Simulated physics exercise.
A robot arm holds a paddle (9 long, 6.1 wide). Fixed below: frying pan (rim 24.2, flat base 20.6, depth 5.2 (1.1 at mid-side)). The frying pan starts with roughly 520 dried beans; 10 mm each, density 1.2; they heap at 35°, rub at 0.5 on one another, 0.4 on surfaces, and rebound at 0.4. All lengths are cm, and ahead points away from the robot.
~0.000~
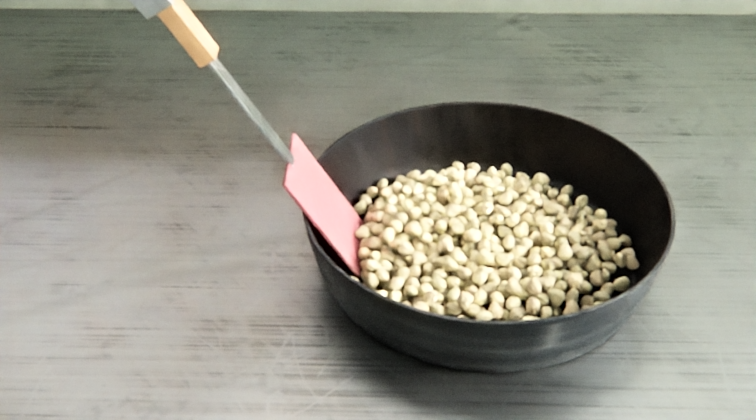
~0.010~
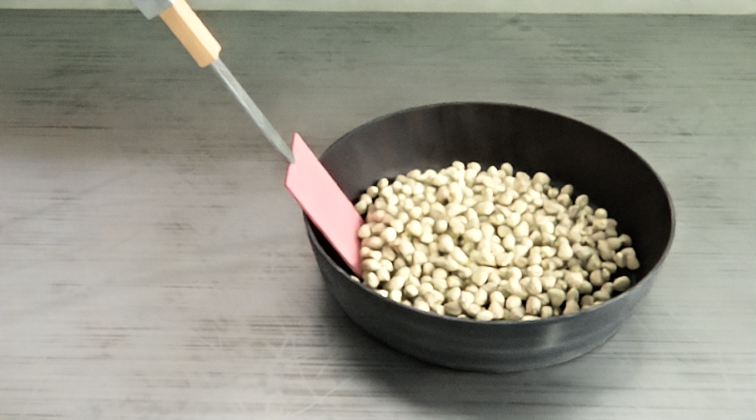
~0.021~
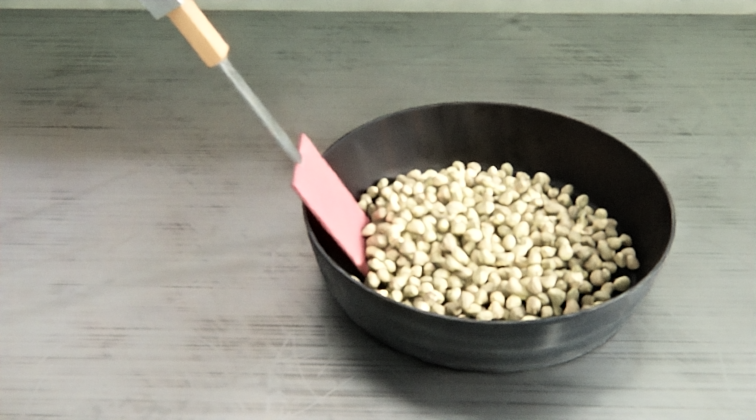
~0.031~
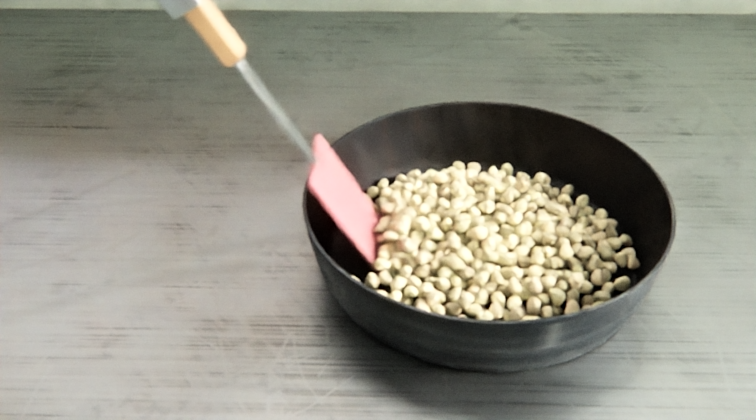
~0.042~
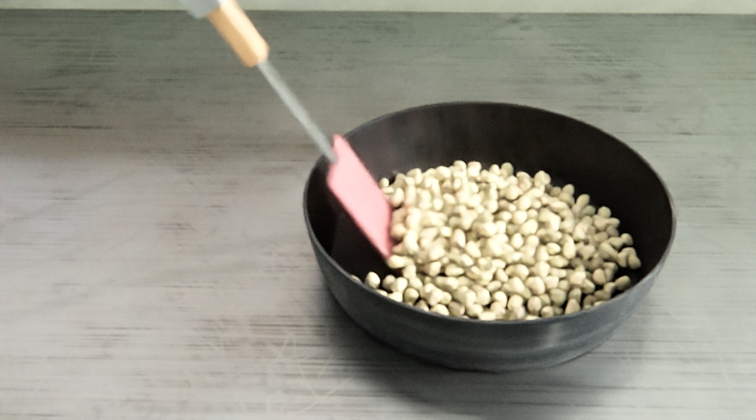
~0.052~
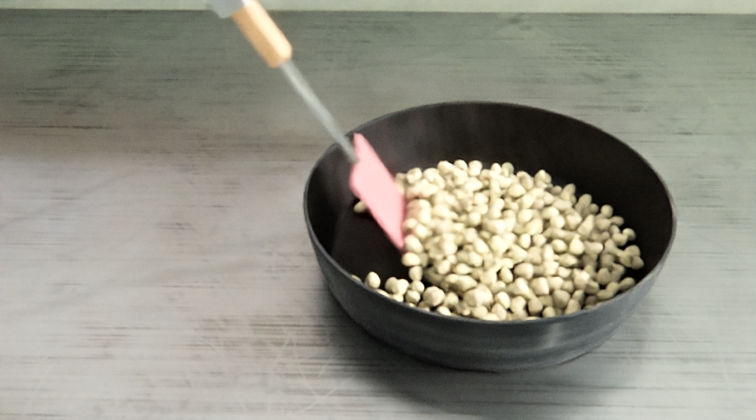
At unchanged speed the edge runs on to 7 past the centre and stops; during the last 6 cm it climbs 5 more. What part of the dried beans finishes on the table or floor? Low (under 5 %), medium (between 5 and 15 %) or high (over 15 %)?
A medium share, between 5 and 15 %, ends on the table or floor.
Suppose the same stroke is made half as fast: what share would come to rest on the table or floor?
Then about 0 per cent.
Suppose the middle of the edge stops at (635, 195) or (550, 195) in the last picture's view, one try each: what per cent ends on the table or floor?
About 15 and 5 per cent.
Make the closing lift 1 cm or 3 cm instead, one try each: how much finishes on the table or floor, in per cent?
About 5 and 10 per cent.
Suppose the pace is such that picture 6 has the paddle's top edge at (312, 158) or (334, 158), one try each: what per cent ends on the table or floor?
About 0 and 5 per cent.
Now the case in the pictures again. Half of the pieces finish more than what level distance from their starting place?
About 4 cm.
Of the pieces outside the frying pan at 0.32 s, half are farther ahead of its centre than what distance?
About 34 cm.
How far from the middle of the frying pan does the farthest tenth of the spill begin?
Roughly 80 cm.
After 0.08 s, sloping 59°, highest piece 5 above the table; 525 in the frying pan.
After 0.10 s, sloping 59°, highest piece 7 above the table; 525 in the frying pan.
After 0.32 s, sloping 59°, highest piece 10 above the table; 474 in the frying pan, 34 on the table or floor, 17 on the blade or in flight.
After 1.37 s, sloping 59°, highest piece 6 above the table; 474 in the frying pan, 51 on the table or floor.
In the end, 474 in the frying pan, 51 on the table or floor. That is 10 % on the table or floor.
